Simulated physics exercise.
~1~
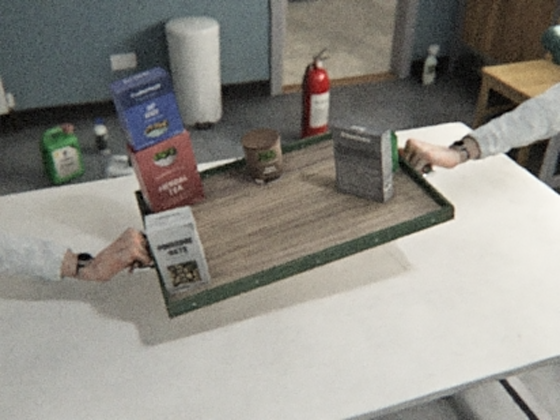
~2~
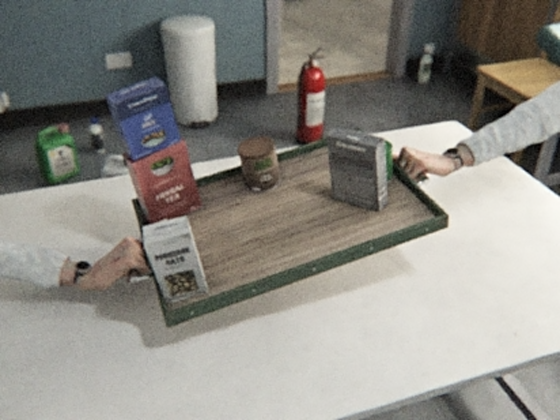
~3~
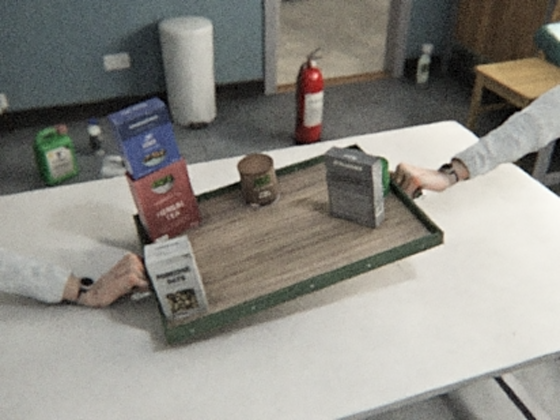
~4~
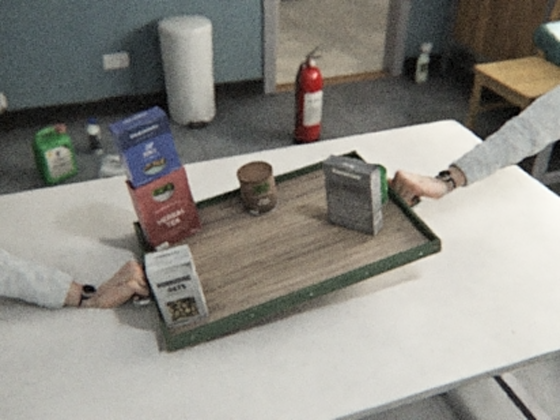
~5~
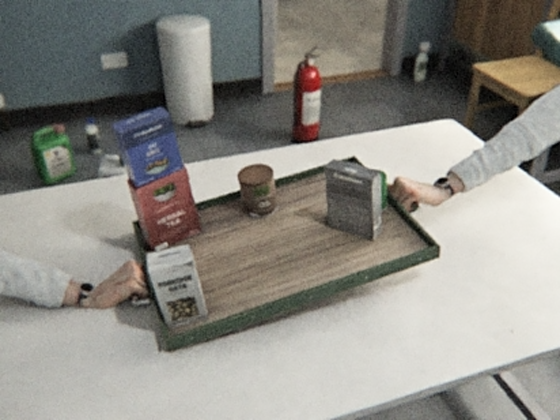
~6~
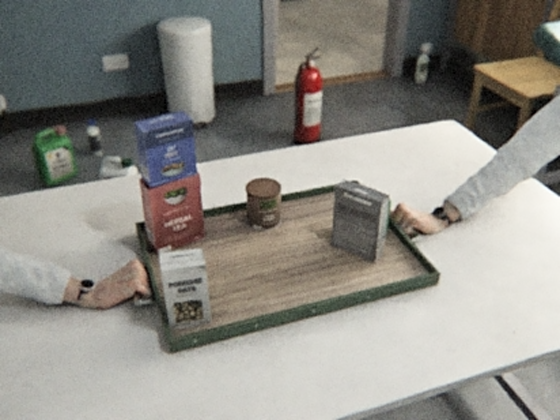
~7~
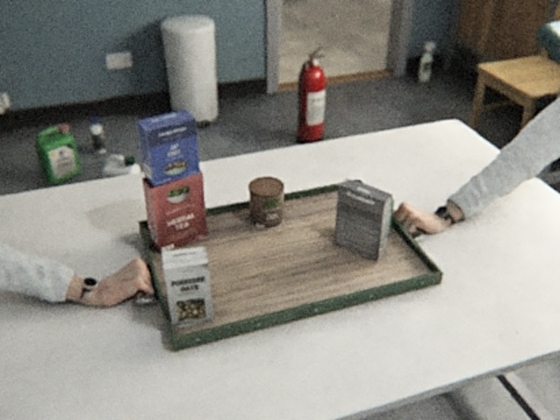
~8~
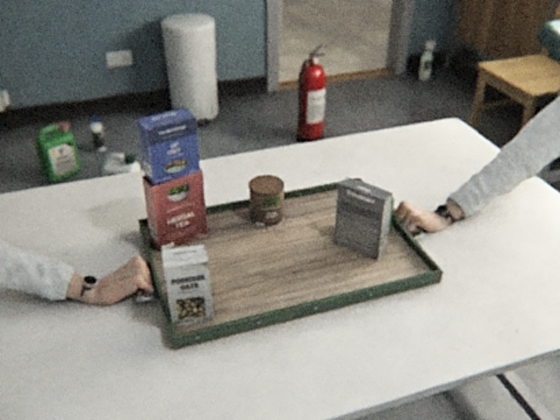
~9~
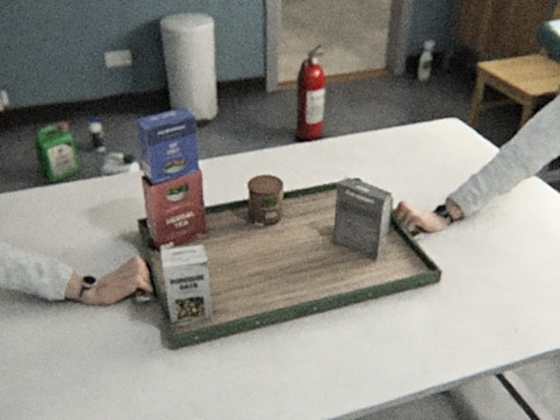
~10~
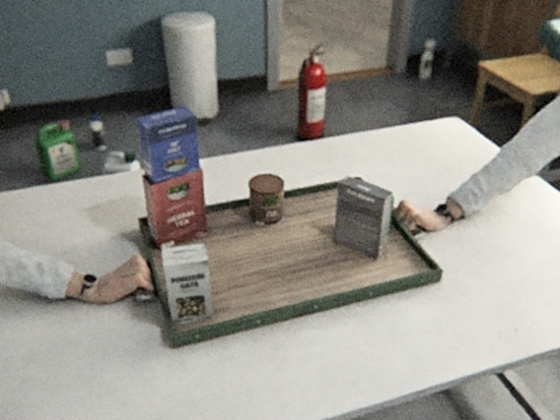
In a room with blue-grey walls, seen from slightly above, two hands hold a green-rimmed wooden tray tilted over a white table. On its left, a blue carton sits stacked on a red packet behind a white carton, with a brown tin near the back and a grey packet on the right partly hiding something green. The hands lower the tray, its left end coming down first, while the stack leans. The raised right side then drops flat onto the table, and the stack straightens. Everything stays upright, and the hands remain at the tray's ends.
